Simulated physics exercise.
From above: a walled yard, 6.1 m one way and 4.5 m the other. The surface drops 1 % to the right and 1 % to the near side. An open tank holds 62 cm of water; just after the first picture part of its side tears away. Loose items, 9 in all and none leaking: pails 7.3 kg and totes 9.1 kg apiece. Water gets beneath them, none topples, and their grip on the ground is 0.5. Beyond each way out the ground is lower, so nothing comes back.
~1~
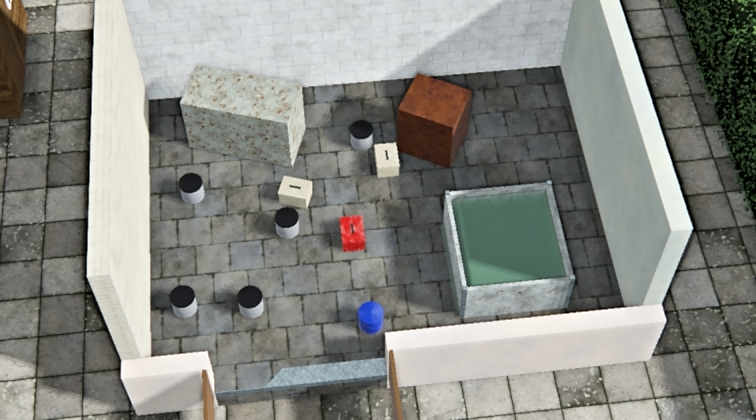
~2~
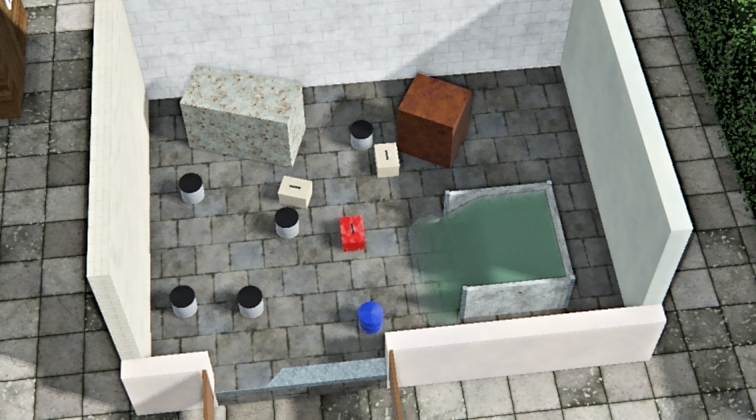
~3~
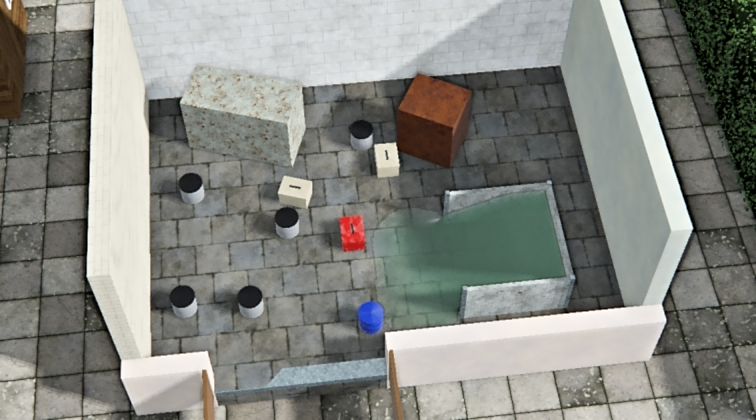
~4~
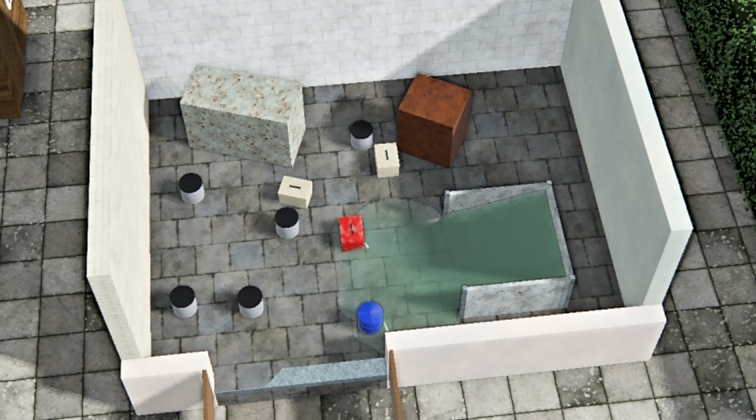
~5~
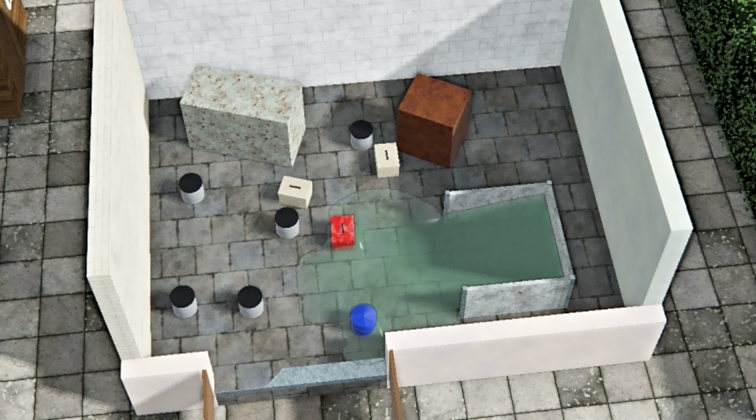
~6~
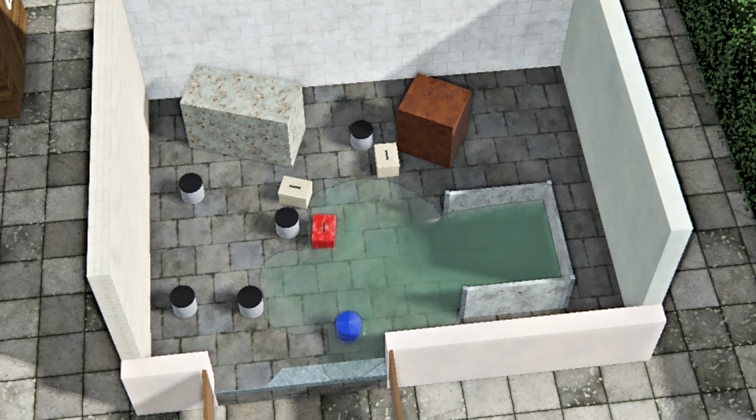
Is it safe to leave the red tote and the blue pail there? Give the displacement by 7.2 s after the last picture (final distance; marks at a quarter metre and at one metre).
The red tote ends far away, the blue pail gets carried off.
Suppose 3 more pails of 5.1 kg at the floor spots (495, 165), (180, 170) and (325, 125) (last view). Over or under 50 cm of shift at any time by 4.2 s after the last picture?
In turn: Short of it, over, under.
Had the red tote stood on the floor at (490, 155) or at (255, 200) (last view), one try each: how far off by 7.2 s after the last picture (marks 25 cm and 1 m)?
In turn: It barely shifts; it travels far.
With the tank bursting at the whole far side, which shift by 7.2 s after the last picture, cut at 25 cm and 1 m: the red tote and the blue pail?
In that case the red tote barely shifts, the blue pail barely shifts.
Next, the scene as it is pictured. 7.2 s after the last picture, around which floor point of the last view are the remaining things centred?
At about (249, 184).
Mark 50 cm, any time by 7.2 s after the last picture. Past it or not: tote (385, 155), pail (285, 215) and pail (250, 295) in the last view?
In that order: Less, past it, over.
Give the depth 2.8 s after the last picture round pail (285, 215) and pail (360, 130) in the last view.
About 14 and 1 cm.
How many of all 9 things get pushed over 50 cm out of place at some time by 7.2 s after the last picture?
7 of them.
Then, 0.9 s after the last picture the red tote is near (246, 223), 1.4 m from its start, aground; the blue pail is near (250, 371), 1.7 m from its start, aground; 0 of 9 are out; 0 afloat.
Then, 2.8 s after the last picture the red tote is near (165, 198), 2.6 m from its start, afloat; the blue pail has gone out; 1 of 9 are out; 5 afloat.
Then, 4.8 s after the last picture the red tote is near (171, 214), 2.4 m from its start, aground; the blue pail has gone out; 2 of 9 are out; 0 afloat.
Then, 7.2 s after the last picture the red tote is near (171, 215), 2.4 m from its start, aground; the blue pail has gone out; 2 of 9 are out; 0 afloat.
